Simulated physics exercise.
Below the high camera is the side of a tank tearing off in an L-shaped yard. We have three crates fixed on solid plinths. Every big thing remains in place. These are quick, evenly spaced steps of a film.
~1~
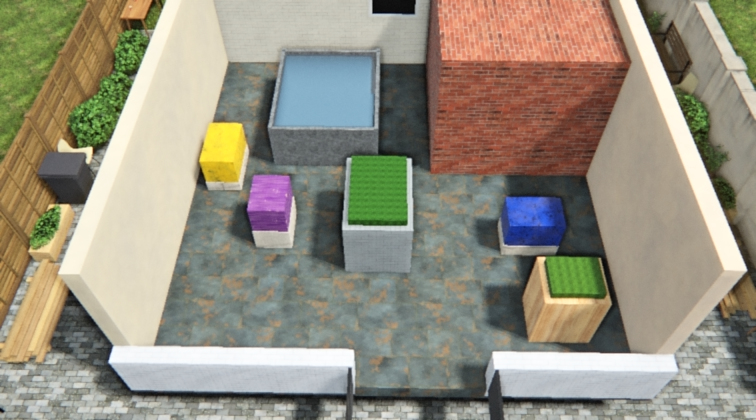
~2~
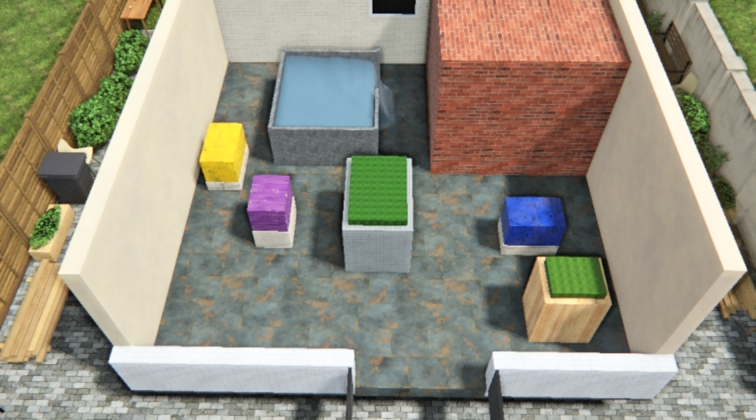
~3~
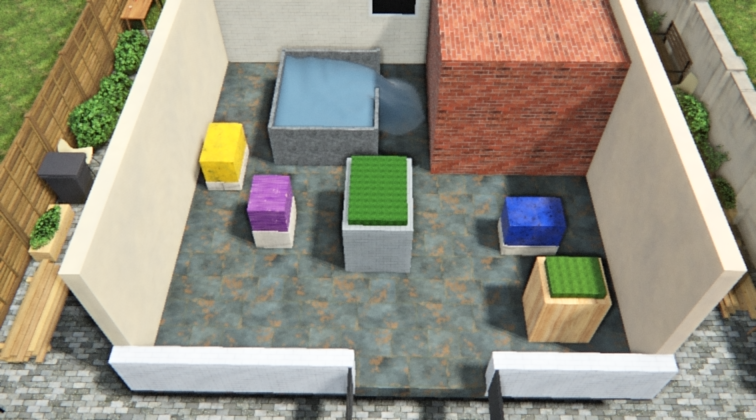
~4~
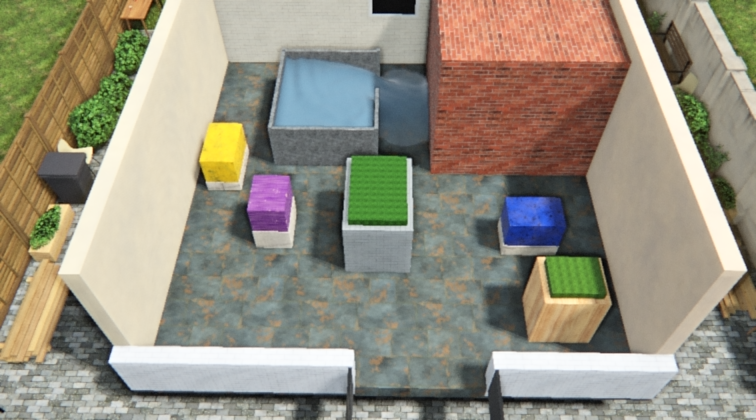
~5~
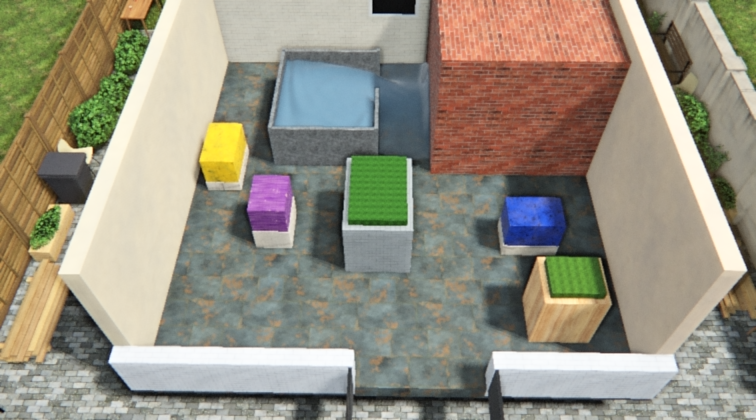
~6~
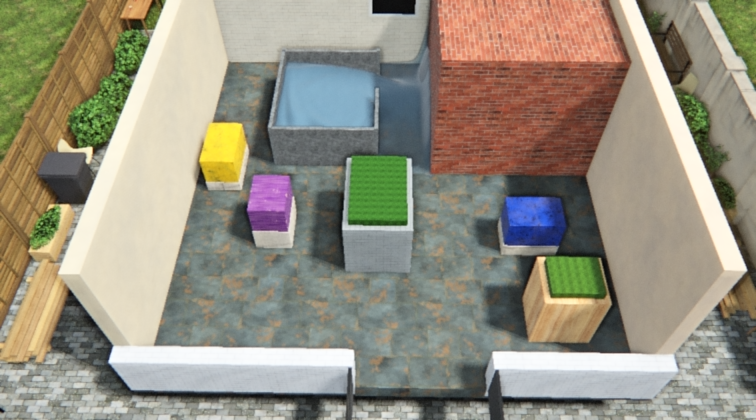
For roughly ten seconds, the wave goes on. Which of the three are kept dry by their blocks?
In order: The purple crate will come out dry; the blue crate will come out dry; the yellow crate will come out wet.
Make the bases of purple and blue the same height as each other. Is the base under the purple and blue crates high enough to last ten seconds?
The purple one is not reached, and the blue one is not reached.
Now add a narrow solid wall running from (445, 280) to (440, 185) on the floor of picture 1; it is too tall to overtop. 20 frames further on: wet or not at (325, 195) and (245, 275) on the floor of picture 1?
Reached, untouched.
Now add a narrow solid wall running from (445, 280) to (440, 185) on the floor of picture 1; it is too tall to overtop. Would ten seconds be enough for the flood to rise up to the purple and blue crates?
Going one at a time, I'd say the purple crate is never reached, and the blue crate is never reached.
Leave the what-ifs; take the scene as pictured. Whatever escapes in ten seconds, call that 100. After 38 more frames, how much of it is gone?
Near 50 in a hundred.
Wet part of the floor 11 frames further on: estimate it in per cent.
Roughly 35 percent, I reckon.
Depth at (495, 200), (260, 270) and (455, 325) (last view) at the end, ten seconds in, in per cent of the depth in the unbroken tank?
First spot 4 %, second 6 %, third 8 %.
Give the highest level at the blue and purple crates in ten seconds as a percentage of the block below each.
Respectively 40 % and 30 %.
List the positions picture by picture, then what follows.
In the first picture, the open tank at (327, 90) is whole and still.
In the second picture, the front is at (380, 86), out from the gap at (376, 96).
In the third picture, the front is at (416, 124), out from the gap at (376, 96).
In the fourth picture, the front is at (428, 137), out from the gap at (376, 97).
In the fifth picture, water pours out at (376, 98) and has run to (425, 64).
In the sixth picture, water pours out at (376, 97) and has run to (430, 175).
A moment on, water covers 20 % of the floor; the purple crate not reached, the blue crate not reached, the yellow crate not reached.
Next, water covers 35 % of the floor; the purple crate water round its plinth, the blue crate not reached, the yellow crate water round its plinth.
Then, water covers 55 % of the floor; the purple crate water round its plinth, the blue crate water round its plinth, the yellow crate water round its plinth.
Later, water covers 80 % of the floor; the purple crate water round its plinth, the blue crate water round its plinth, the yellow crate water round its plinth.
In the end, water covers 100 % of the floor; the purple crate stayed above the water, the blue crate stayed above the water, the yellow crate was topped.
